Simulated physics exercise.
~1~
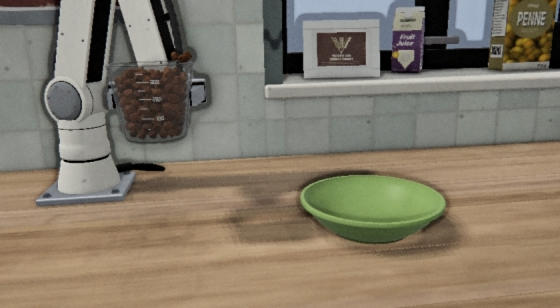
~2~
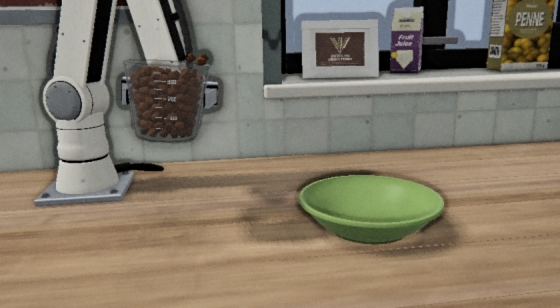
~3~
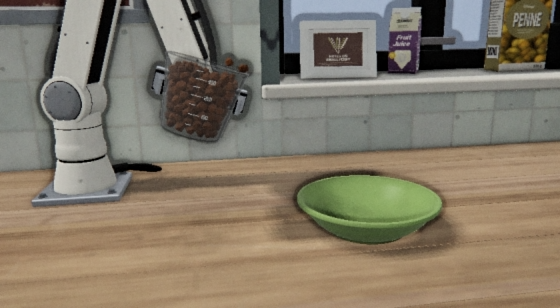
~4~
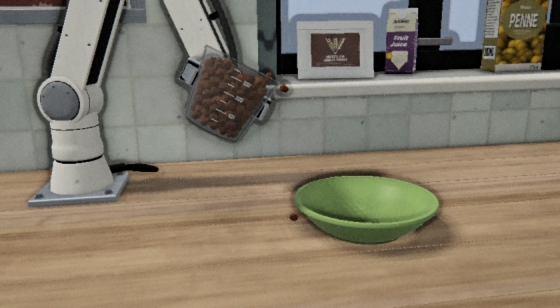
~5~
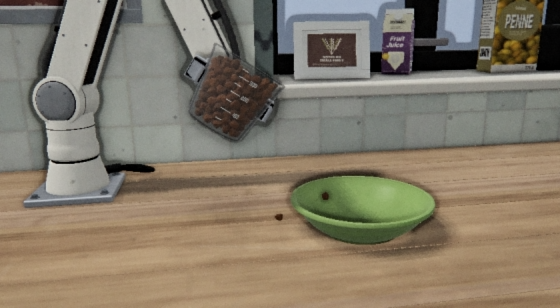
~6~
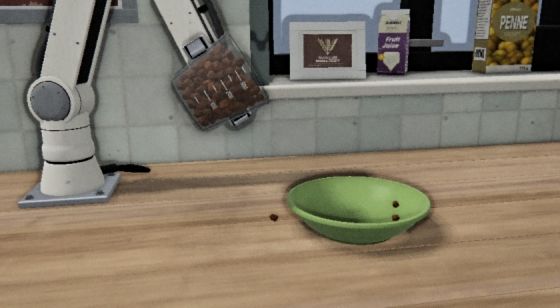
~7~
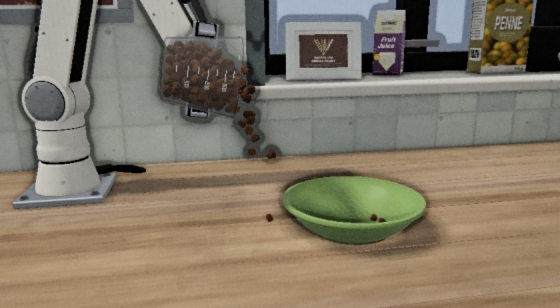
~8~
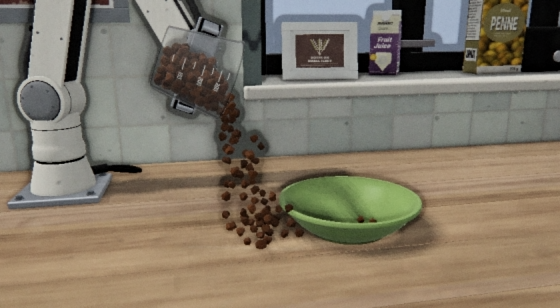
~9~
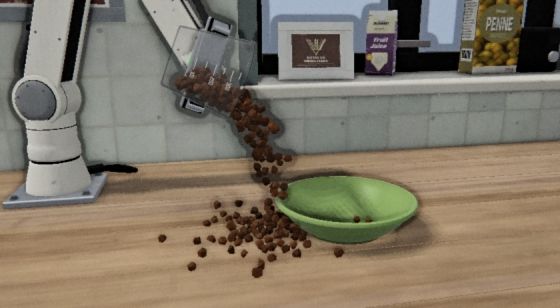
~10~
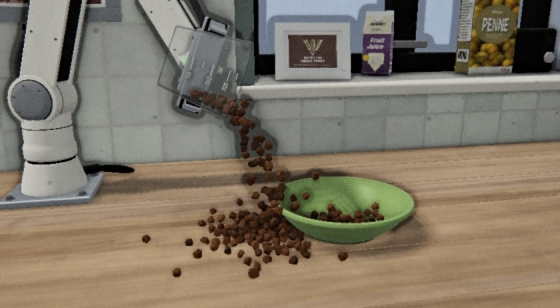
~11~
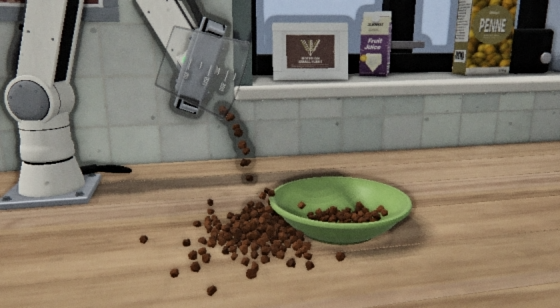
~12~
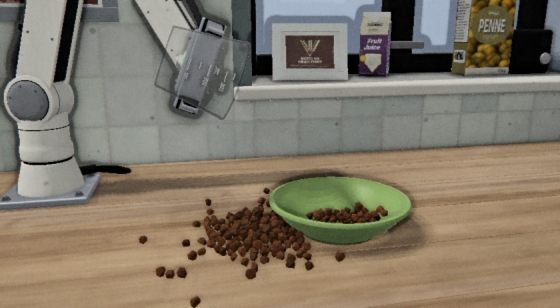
The clip opens on a white robot arm holding a clear tumbler full of brown pellets, to the left of a green bowl on a wooden counter. The arm carries the tumbler right and begins to lean it toward the bowl. A few pellets drop first, with one landing on the wood and a couple in the bowl. The tumbler then shifts back left as it tips past its side, and a thick stream pours down at the bowl's near left edge. Many pellets scatter across the counter while others collect inside. Finally the tumbler hangs empty, with most pellets heaped beside the bowl and a smaller share within it.
